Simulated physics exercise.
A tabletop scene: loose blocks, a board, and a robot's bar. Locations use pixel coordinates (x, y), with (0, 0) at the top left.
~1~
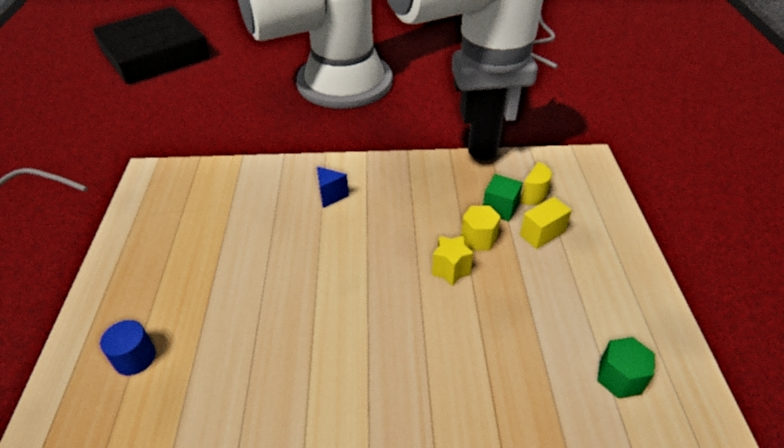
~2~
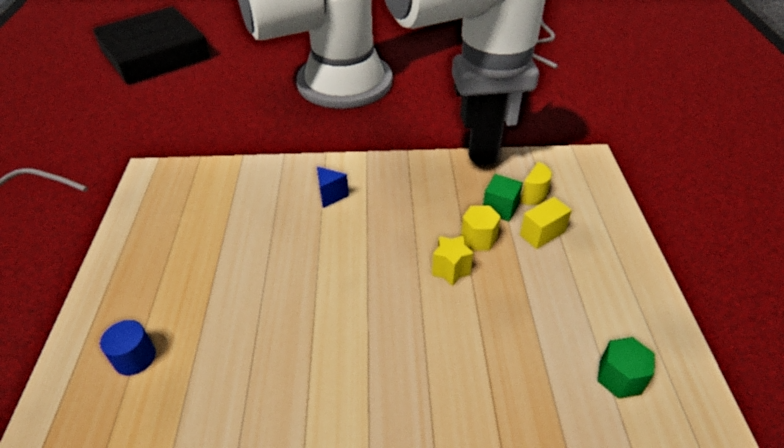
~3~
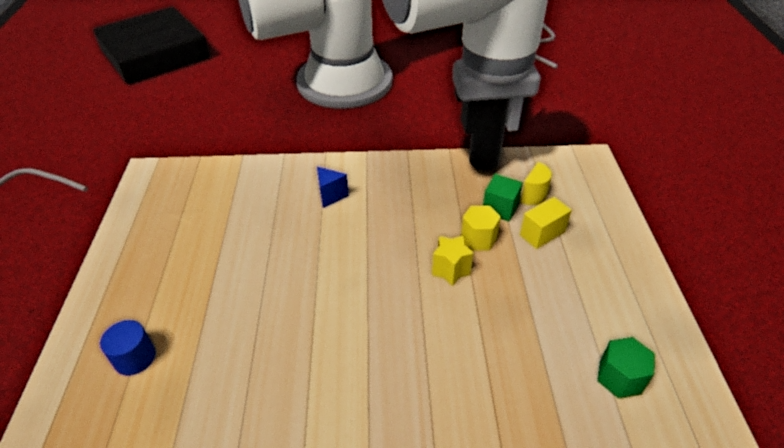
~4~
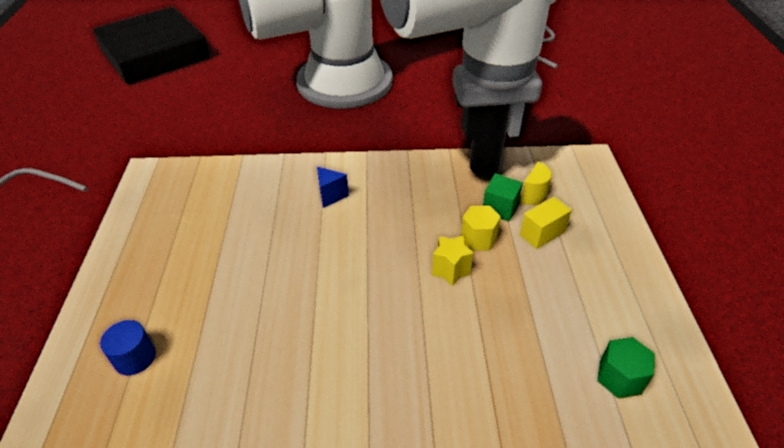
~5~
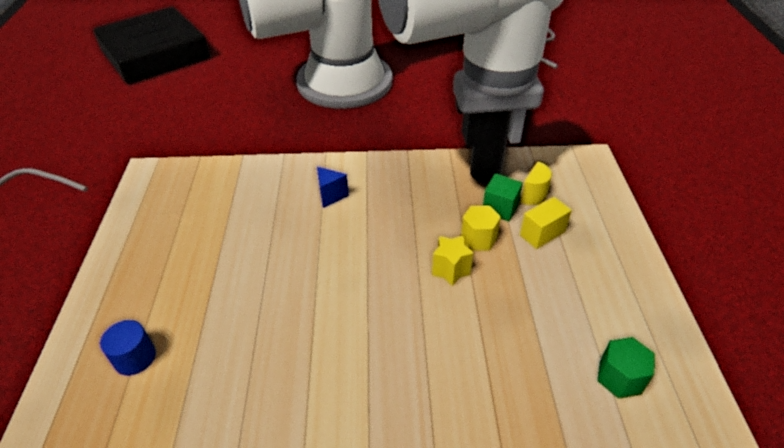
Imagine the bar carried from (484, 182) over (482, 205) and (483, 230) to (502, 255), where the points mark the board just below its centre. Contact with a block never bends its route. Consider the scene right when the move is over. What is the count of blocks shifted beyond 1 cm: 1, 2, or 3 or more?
It should be three or more, as far as I can tell.
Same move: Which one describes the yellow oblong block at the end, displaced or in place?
The block in question is displaced by the end.
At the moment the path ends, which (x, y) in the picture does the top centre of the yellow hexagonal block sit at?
(484, 253)
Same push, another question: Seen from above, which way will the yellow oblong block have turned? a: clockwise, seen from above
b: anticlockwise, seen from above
b (anticlockwise, seen from above)
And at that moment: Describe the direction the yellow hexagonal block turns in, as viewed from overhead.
Clockwise rotation.
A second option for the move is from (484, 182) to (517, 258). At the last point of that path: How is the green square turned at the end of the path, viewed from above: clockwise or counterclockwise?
It makes a counterclockwise turn.
What follows on the original path. One third of the way, bar at (483, 197); green square at (514, 201), turned 40° anticlockwise.
Two thirds of the way, bar at (485, 222); yellow hexagonal block at (480, 231), turned 15° clockwise; green square at (521, 214), turned 100° anticlockwise; yellow oblong block at (556, 214), turned 25° anticlockwise.
At the end, bar at (504, 246); yellow star-shaped block at (450, 251), turned 15° clockwise; yellow hexagonal block at (484, 253), turned 65° clockwise; green square at (541, 230), turned 130° anticlockwise; yellow oblong block at (566, 217), turned 65° anticlockwise.
